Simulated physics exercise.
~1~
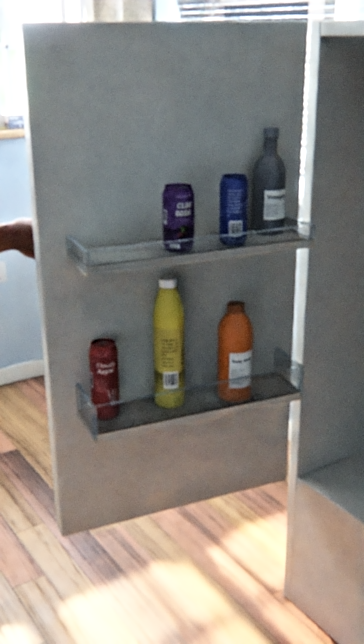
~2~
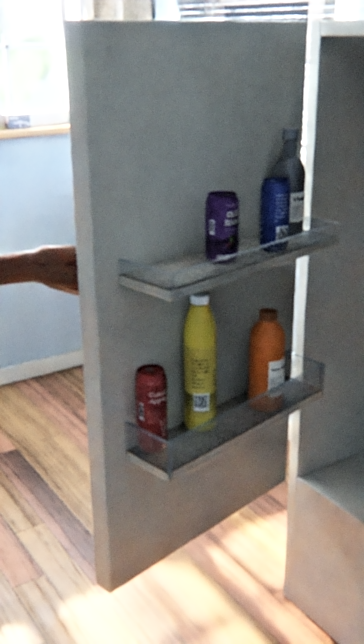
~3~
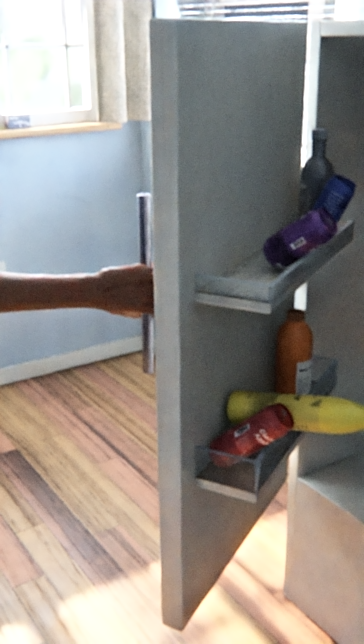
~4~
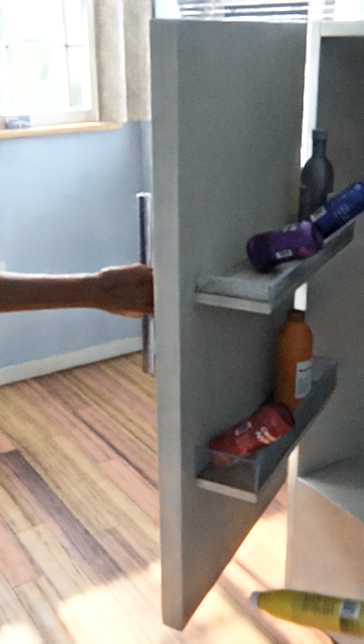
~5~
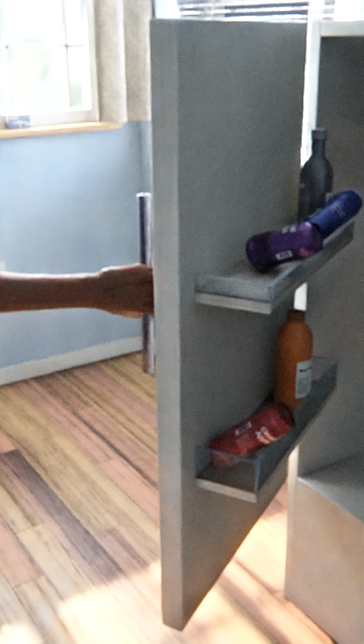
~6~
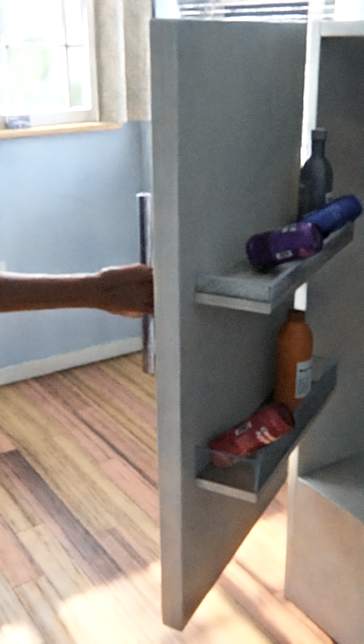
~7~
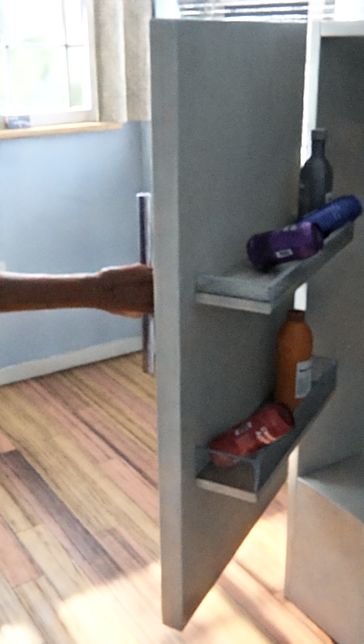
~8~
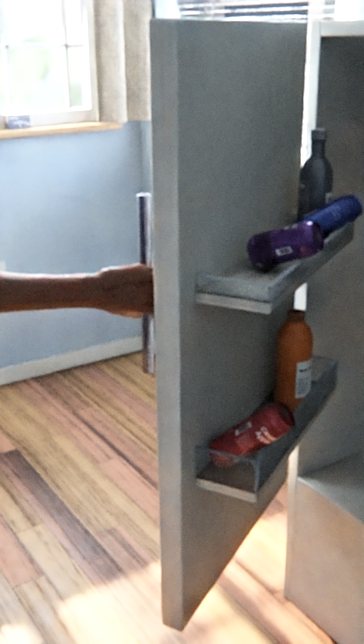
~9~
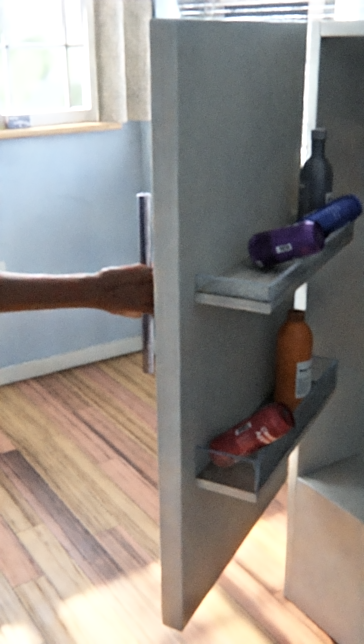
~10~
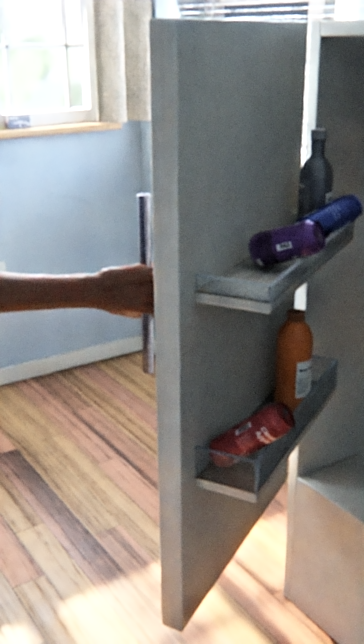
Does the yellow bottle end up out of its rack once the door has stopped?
Yes, the yellow bottle tips over, comes out of the lower rack and drops out of sight.
